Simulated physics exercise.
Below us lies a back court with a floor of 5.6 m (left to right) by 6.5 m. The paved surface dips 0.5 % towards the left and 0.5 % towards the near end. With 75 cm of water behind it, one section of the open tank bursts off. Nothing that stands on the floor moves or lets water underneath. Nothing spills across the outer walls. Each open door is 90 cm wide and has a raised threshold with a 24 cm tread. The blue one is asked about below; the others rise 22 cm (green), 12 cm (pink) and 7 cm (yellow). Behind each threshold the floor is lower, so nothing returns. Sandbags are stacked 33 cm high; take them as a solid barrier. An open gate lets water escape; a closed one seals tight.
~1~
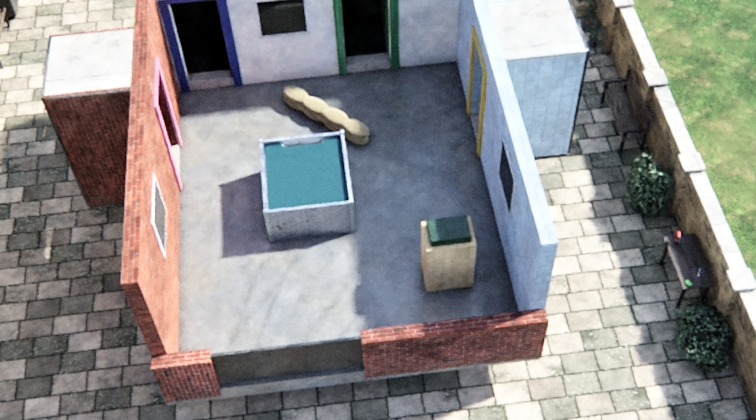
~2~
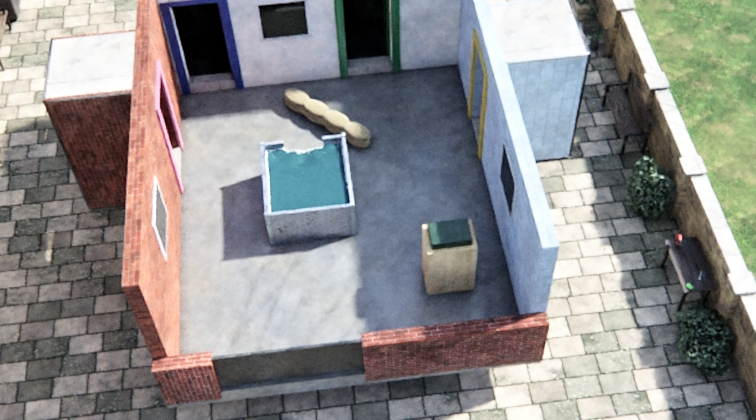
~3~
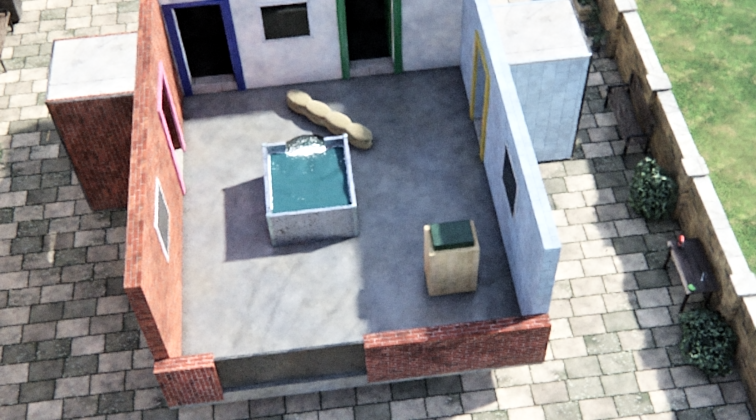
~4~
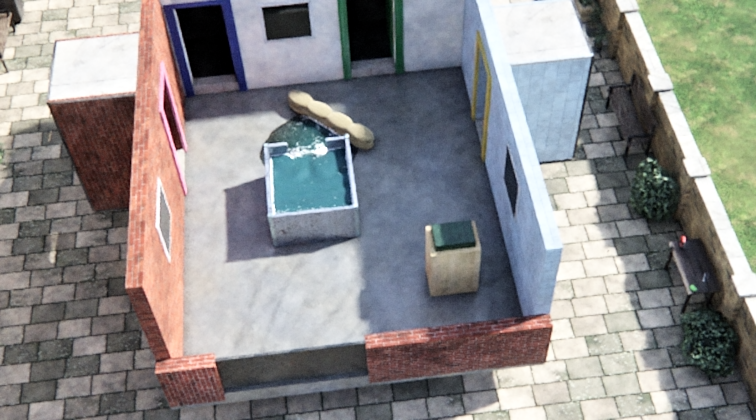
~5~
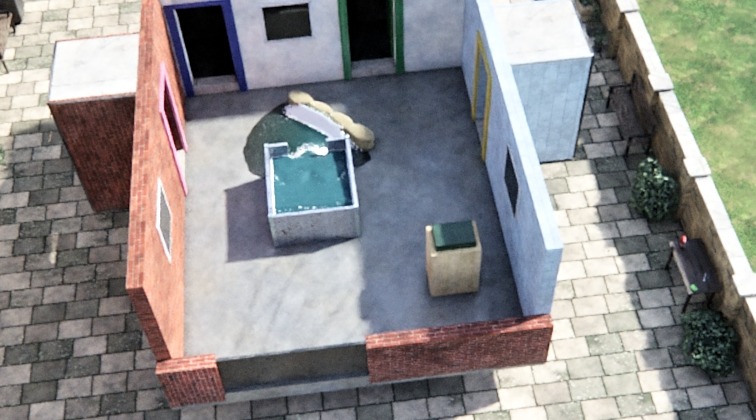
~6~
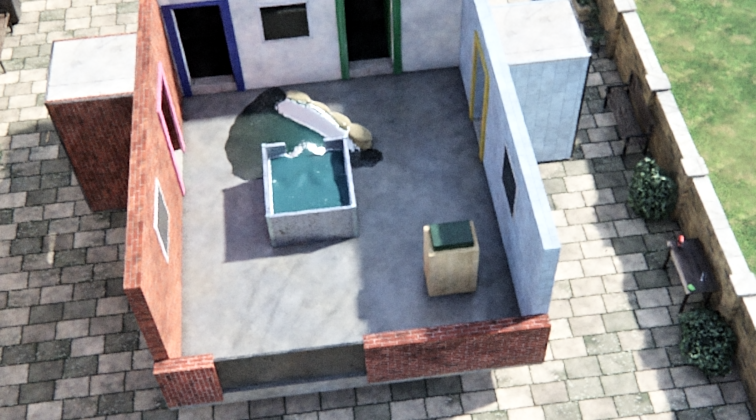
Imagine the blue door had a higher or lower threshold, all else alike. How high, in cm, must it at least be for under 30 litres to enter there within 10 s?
Some 22 cm above the ground.
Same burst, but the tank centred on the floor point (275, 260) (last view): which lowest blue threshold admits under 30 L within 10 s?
Some 21 cm.
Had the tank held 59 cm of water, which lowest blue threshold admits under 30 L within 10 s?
Some 17 cm.
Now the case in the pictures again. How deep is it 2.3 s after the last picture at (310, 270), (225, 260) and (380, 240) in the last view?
About 0, 0 and 1 cm.
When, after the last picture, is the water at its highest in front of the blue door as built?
Around 1.4 s.
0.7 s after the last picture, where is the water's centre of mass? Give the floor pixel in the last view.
At about (297, 170).
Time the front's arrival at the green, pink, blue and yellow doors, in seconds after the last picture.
Arrival: Green 1.8 s, pink 1.1 s, blue 0.3 s, yellow 5.5 s.
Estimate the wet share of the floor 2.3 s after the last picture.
About 40 per cent.
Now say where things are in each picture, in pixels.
The first frame shows the open tank at (305, 174) is whole and still, 75 cm deep; the blue door at (204, 51) is dry.
In the second frame, water pours out on the far side and has run 0.3 m, to a hidden place; about 11 cm deep outside, 75 cm at the back.
In the third frame, water pours out on the far side and has run 0.9 m, to (303, 138); about 11 cm deep outside, 75 cm at the back.
In the fourth frame, the gap is on the far side, the front 1.4 m out at (299, 118); the back of the open tank holds 69 cm.
In the fifth frame, water pours out on the far side and has run 1.8 m, to (283, 107); about 6 cm deep outside, 63 cm at the back.
In the sixth frame, water pours out on the far side and has run 2.3 m, to (271, 91); about 5 cm deep outside, 64 cm at the back; 0.9 m in a straight line remain to the blue door at (207, 56).
Then, 0.7 s after the last picture water covers 20 % of the floor, deepest (40 cm) near (324, 134); 25 cm at the blue door, 0 litres in over its 23 cm threshold.
Then, 2.3 s after the last picture water covers 40 % of the floor, deepest (29 cm) near (184, 109); 25 cm at the blue door, 22 litres in over its 23 cm threshold.
Then, 9.3 s after the last picture water covers 95 % of the floor, deepest (11 cm) near (506, 345); 7 cm at the blue door, 26 litres in over its 23 cm threshold.
At the blue door as built, the water peaked near 30 cm, 1.3 s after the last picture.
Run again over the same 10 s with other heights there, 47 litres in over 20 cm, 11 litres over 27 cm. The limit of 30 litres is kept from about 22 cm up.
